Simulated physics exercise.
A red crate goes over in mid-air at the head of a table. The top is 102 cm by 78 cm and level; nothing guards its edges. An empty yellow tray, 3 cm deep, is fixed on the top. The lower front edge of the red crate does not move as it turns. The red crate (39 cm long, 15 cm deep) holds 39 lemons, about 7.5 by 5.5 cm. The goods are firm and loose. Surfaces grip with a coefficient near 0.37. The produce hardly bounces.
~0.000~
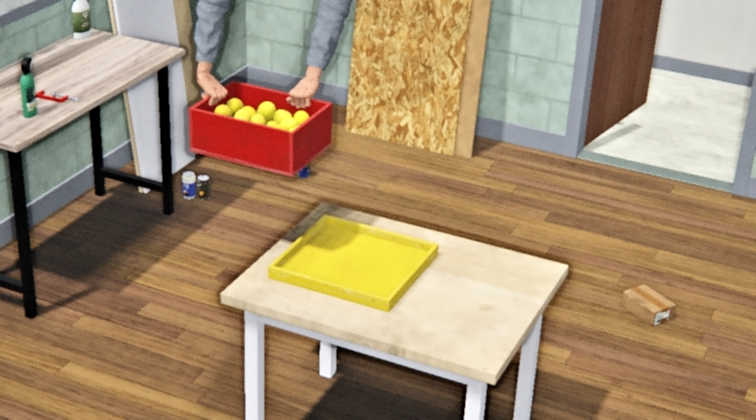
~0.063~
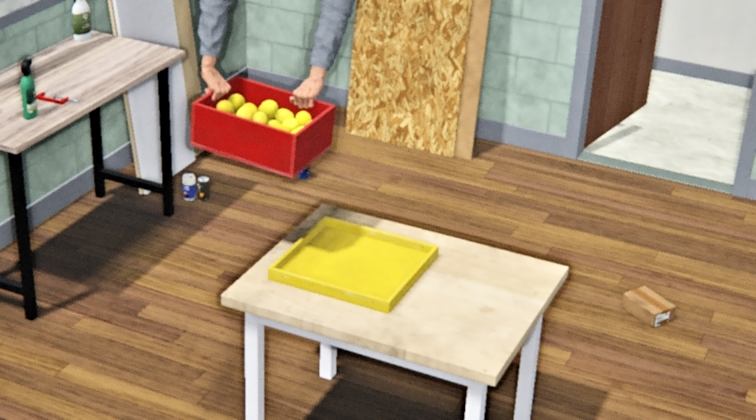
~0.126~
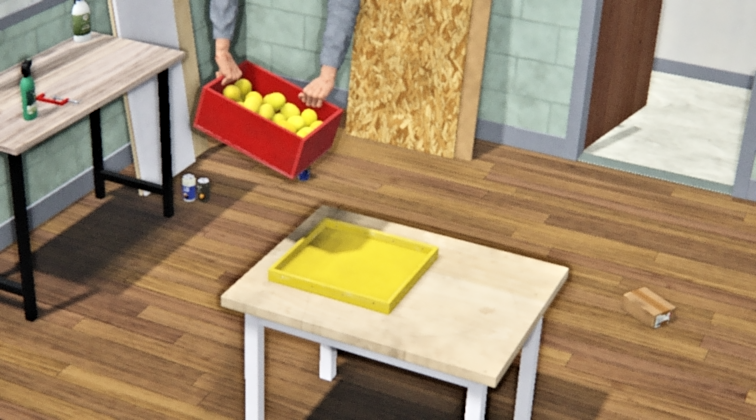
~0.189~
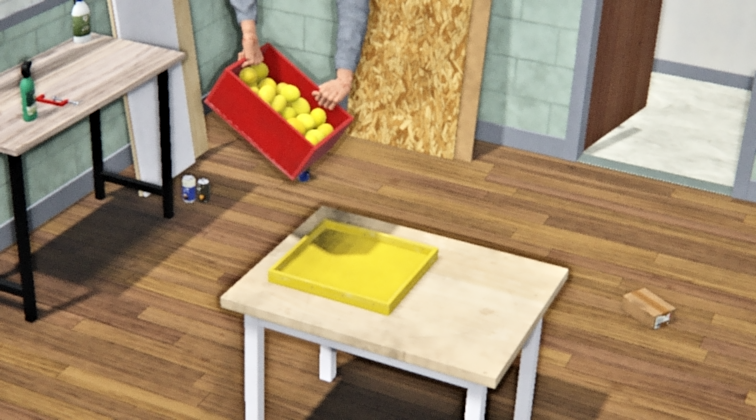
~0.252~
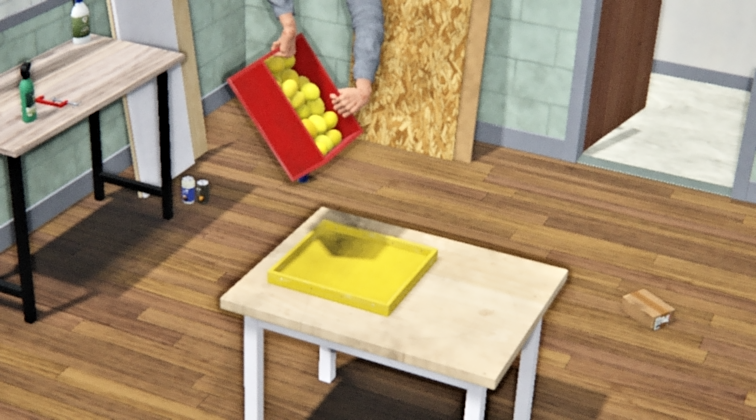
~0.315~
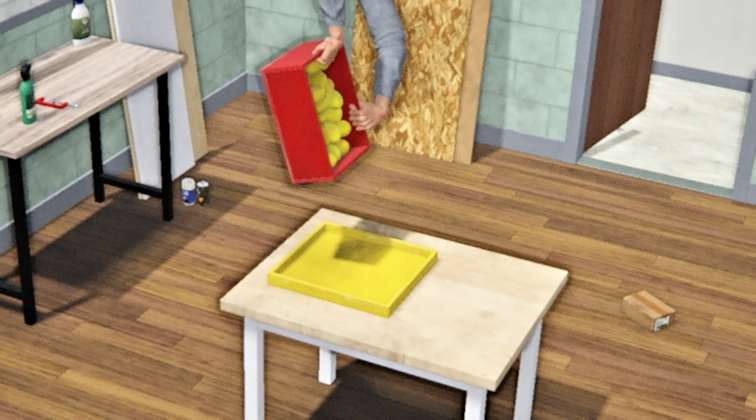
A red crate heaped with yellow lemons, gripped by two grey-sleeved hands, tilts steadily in mid-air beyond a pale-topped table, turning from level to steeply on its side while the lemons stay inside. The fixed, raised view looks down into a wood-floored room with green block walls and an open doorway at right. An empty yellow tray sits still on the table, and a green bottle stands on the bench at left.
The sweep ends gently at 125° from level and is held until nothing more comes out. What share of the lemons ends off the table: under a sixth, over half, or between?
In the end upwards of half of them are off the table.
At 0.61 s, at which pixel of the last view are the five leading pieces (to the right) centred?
At about (459, 225).
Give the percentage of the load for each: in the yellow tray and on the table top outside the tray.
Roughly 30 and 10 per cent.
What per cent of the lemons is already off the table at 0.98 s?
About 15 per cent.
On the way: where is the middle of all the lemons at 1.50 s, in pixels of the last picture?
Near (502, 323).
After 0.61 s, tilt 125°; 4 still in the red crate, 3 on the table top outside the tray and 32 in the air.
After 0.98 s, tilt 125°; 10 in the yellow tray, 23 on the table top outside the tray and 6 over the right end of the table.
After 1.50 s, tilt 125°; 11 in the yellow tray, 10 on the table top outside the tray, 13 over the right end of the table and 5 over the table's other edges.
Final count (at 2.16 s), 11 in the yellow tray, 4 on the table top outside the tray, 18 over the right end of the table and 6 over the table's other edges. Asked share, 24 of 39, 62 per cent.
